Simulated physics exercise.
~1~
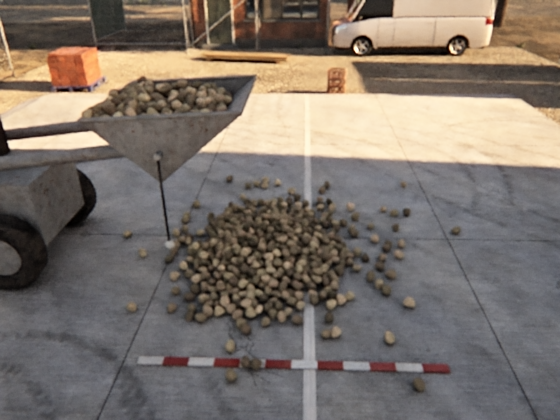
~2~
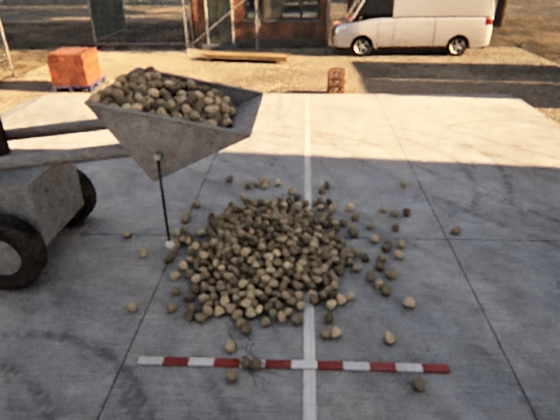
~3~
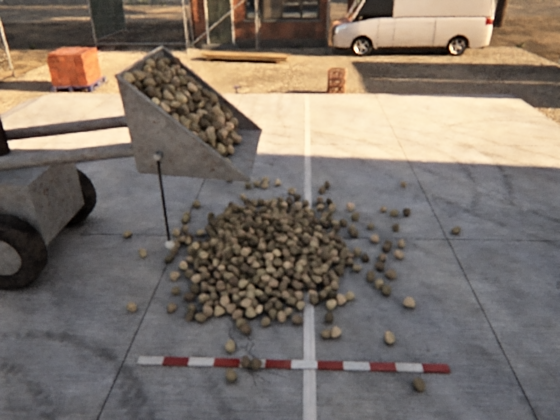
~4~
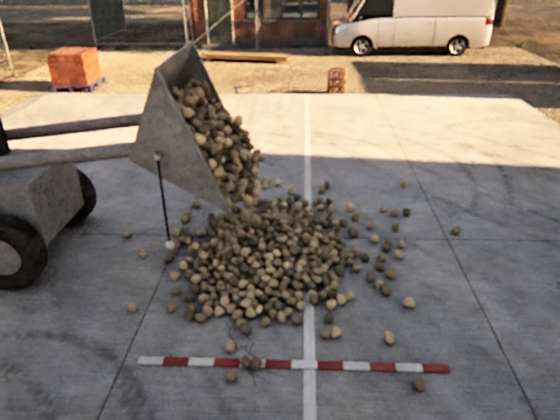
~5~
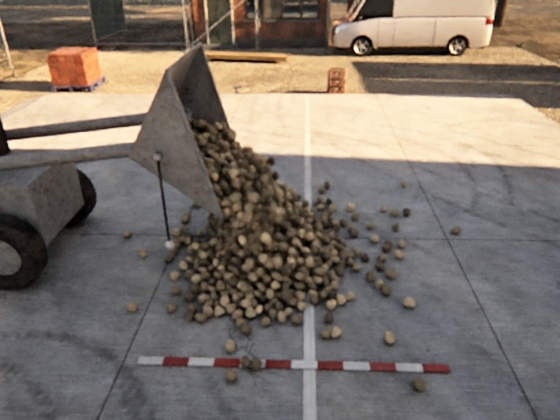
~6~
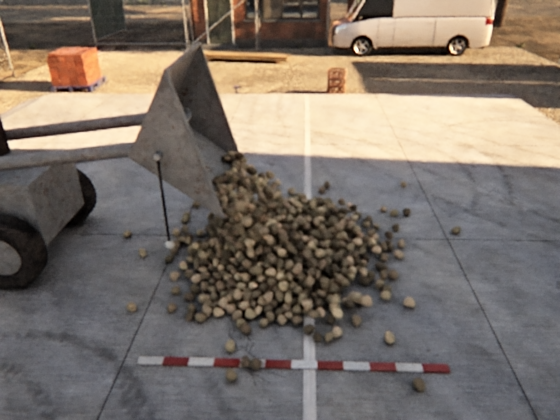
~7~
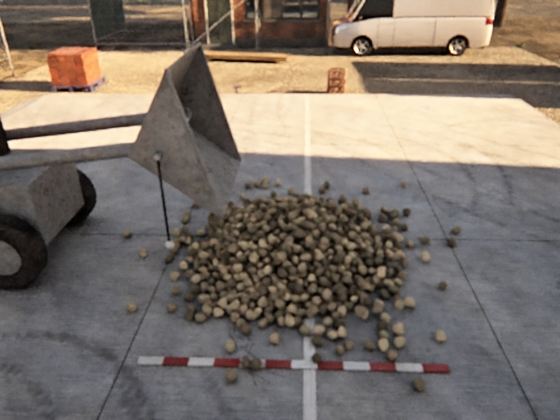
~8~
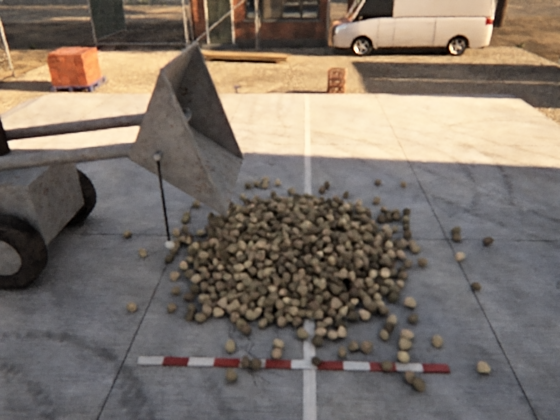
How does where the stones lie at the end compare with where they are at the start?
At the start some stones are in the raised bucket and the rest lie in a pile mostly left of the painted line. By the end they are all on the ground, spread farther right across the line and nearer the viewer, with some around the striped staff.
